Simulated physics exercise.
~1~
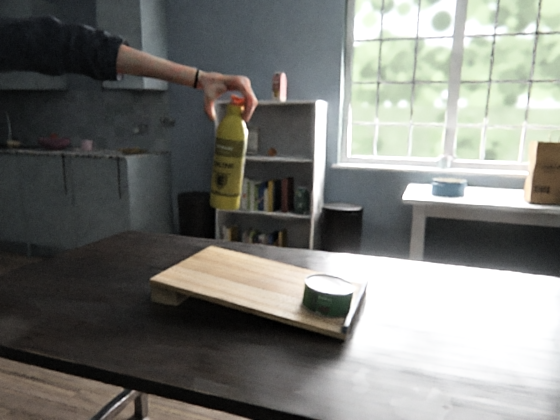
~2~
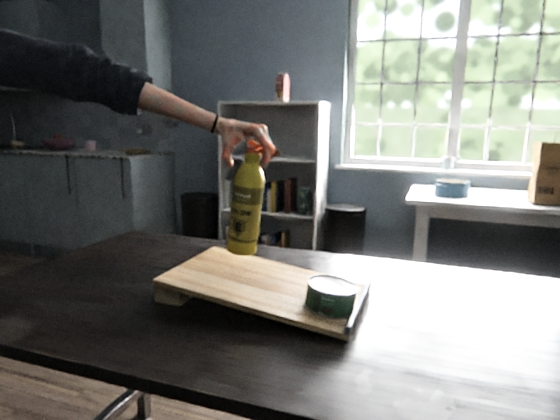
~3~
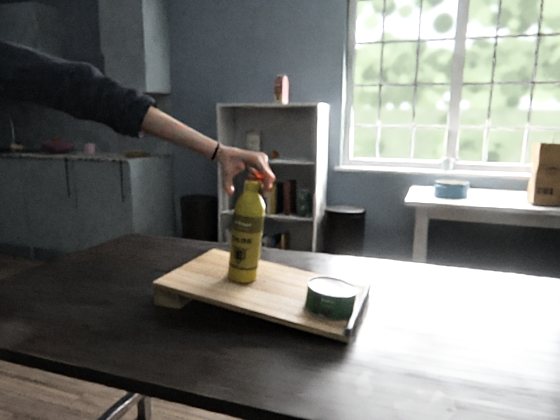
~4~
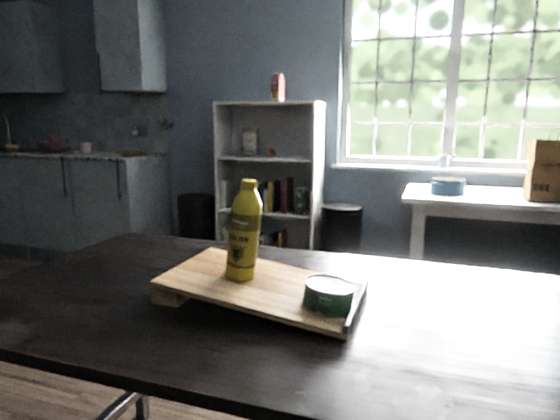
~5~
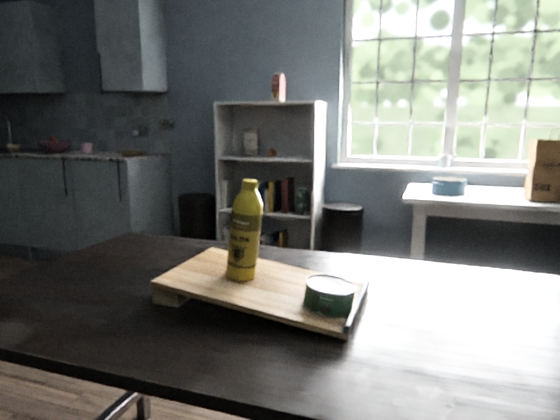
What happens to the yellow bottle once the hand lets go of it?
The yellow bottle stays at rest, standing upright on the board where the hand put it.
